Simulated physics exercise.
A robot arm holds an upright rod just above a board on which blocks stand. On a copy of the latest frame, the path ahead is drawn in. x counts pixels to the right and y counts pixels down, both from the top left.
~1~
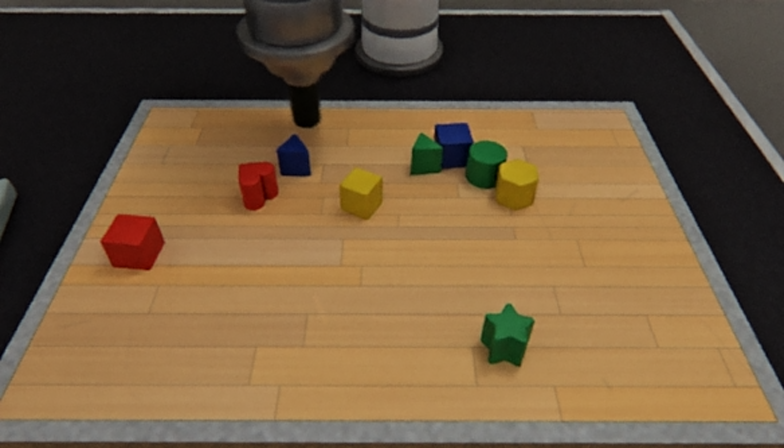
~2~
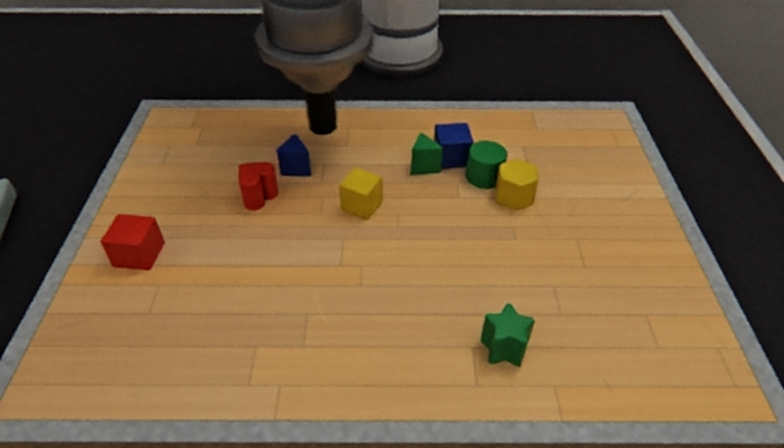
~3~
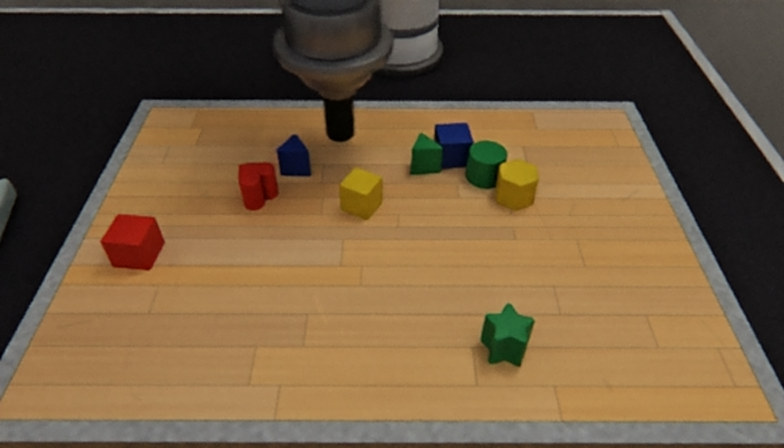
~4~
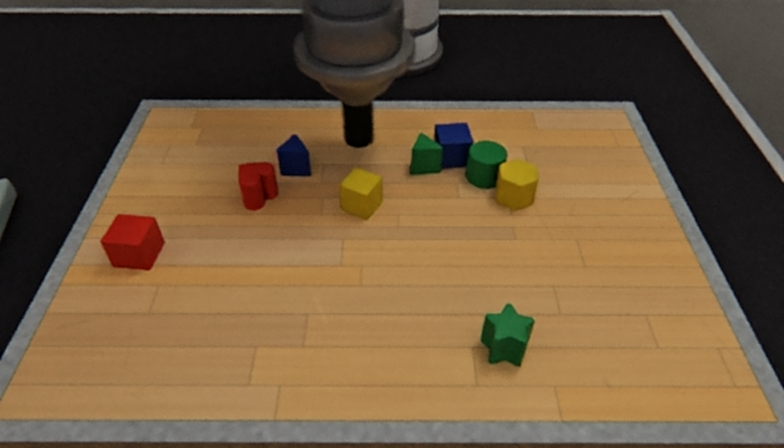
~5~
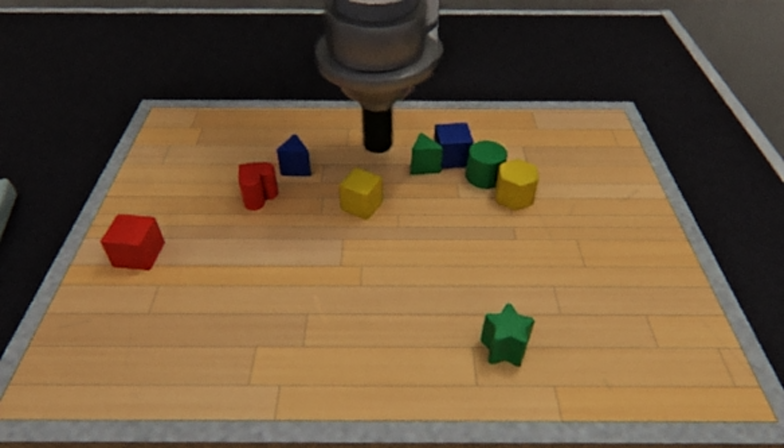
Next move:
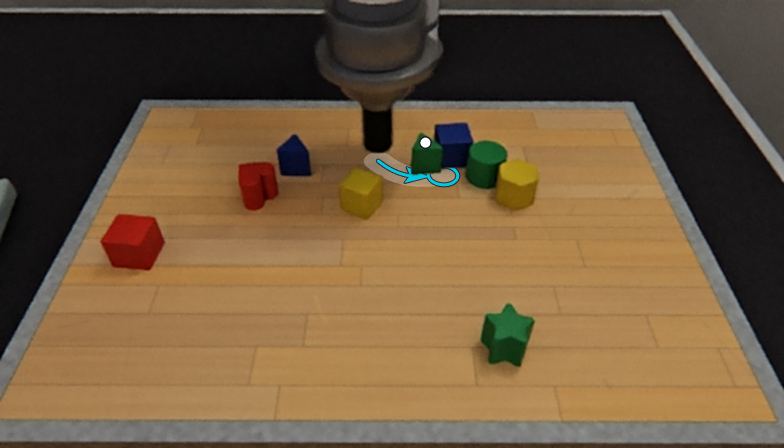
On a wooden board scattered with coloured blocks, a robot arm's dark rod moving steadily right and slightly nearer, touching nothing.
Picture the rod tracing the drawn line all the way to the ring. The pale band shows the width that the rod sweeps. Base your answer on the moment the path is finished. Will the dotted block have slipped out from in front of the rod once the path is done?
The answer is no.
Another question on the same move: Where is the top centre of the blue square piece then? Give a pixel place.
The top centre is at (469, 126).
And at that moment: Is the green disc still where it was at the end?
No.
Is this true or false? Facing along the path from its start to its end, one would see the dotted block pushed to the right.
False - the claim does not hold.
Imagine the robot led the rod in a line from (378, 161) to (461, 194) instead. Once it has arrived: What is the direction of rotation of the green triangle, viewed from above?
From above, the green triangle will be seen to turn anti-clockwise.
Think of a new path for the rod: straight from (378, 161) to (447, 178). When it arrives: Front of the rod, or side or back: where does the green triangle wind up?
My guess is it keeps its place ahead of the rod.
Path on the board, from (378, 161) via (396, 172) and (419, 177), ending at (443, 175); the dot is on the green triangle.
The first path, step by step. Halfway along, rod (408, 160); green triangle (435, 145); blue square piece (458, 132), turned 15° anticlockwise.
At the end, rod (444, 159); yellow square piece in place; green triangle (467, 142), turned 35° anticlockwise; blue square piece (469, 126), turned 65° anticlockwise; green disc (501, 149).
